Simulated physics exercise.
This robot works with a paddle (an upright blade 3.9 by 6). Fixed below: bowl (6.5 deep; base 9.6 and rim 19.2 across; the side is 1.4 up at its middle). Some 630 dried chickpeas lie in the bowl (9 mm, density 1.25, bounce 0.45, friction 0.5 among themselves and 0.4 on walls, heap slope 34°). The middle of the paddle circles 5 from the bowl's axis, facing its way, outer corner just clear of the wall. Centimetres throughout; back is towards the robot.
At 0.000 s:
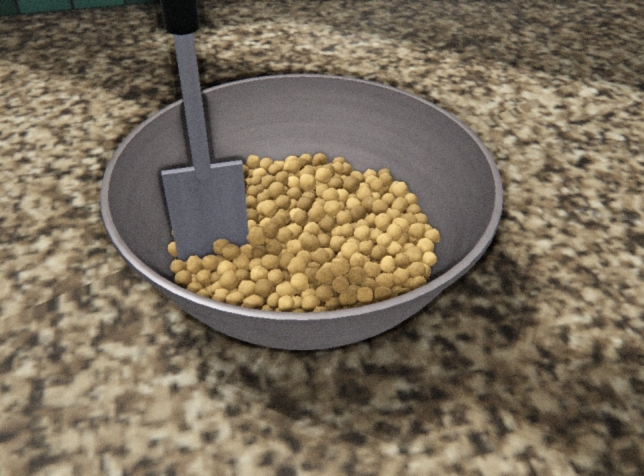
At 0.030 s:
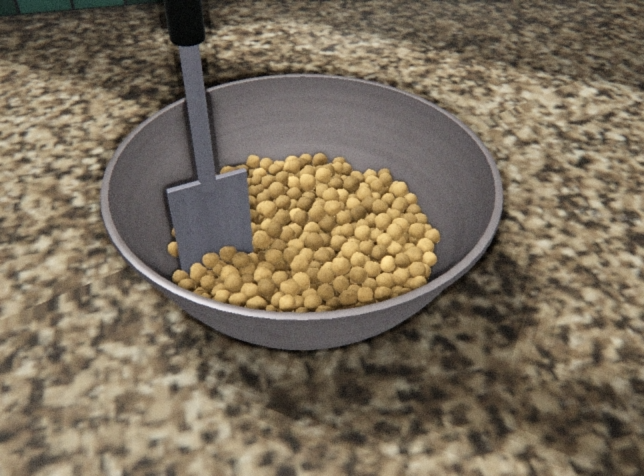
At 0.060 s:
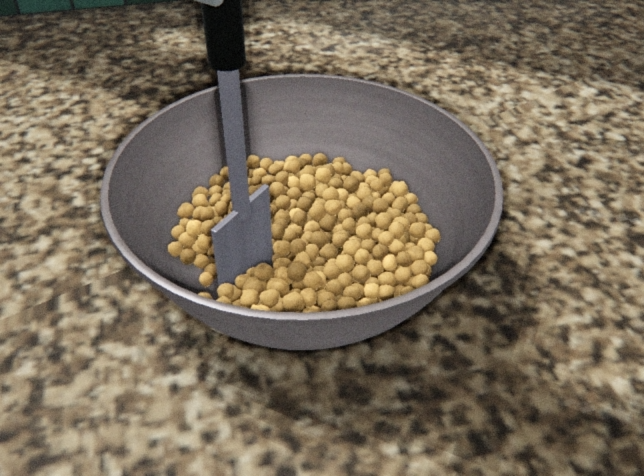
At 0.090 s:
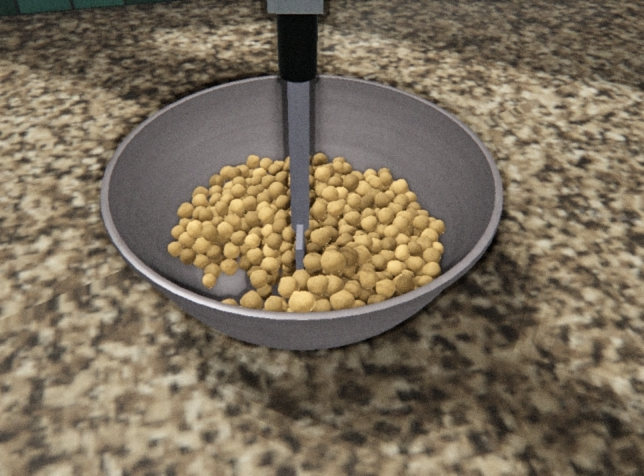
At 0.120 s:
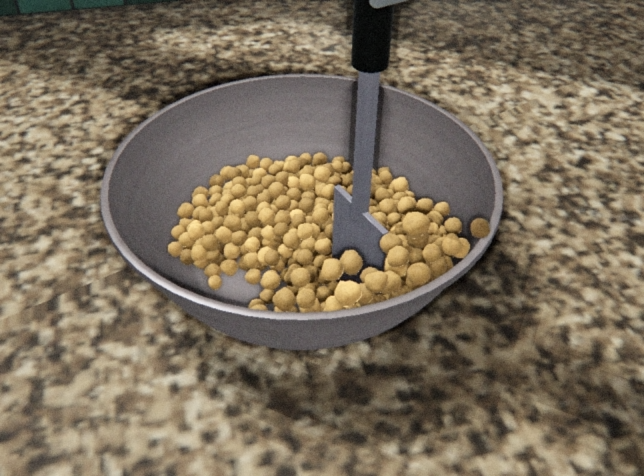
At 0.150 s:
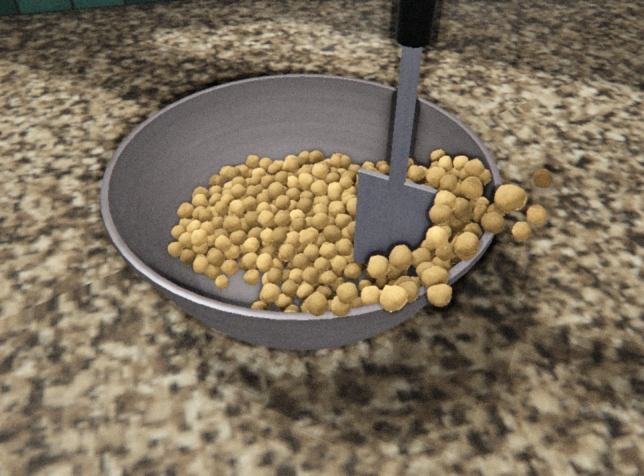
On a speckled countertop, a paddle sweeps rightward through a bowl, pushing chickpeas over the rim.
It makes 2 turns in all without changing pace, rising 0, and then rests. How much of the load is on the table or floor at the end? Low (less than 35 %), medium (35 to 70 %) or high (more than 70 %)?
Share on the table or floor: Medium (35 to 70 %).
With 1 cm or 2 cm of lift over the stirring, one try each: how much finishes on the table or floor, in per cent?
About 30 and 25 per cent.
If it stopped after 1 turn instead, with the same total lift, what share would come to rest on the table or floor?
In that case some 30 per cent.
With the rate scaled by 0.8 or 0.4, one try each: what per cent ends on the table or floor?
Some 30 and 0 per cent.
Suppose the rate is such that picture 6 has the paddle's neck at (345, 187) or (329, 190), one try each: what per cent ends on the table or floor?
About 20 and 15 per cent.
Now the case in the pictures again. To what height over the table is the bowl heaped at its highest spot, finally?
Roughly 5.0 cm.
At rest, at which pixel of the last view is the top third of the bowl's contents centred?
At about (269, 261).
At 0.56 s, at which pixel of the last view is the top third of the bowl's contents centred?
At about (364, 153).
By 0.36 s, 4° round, highest piece 12 above the table; 473 in the bowl, 70 on the table or floor, 85 in flight or on the tool.
By 0.56 s, 227° round, highest piece 11 above the table; 389 in the bowl, 198 on the table or floor, 41 in flight or on the tool.
By 0.87 s, 0° round, highest piece 5 above the table; 353 in the bowl, 274 on the table or floor, 1 in flight or on the tool.
By 1.57 s, 0° round, highest piece 5 above the table; 353 in the bowl, 275 on the table or floor.
Final count, 353 in the bowl, 275 on the table or floor. That is 44 % on the table or floor.
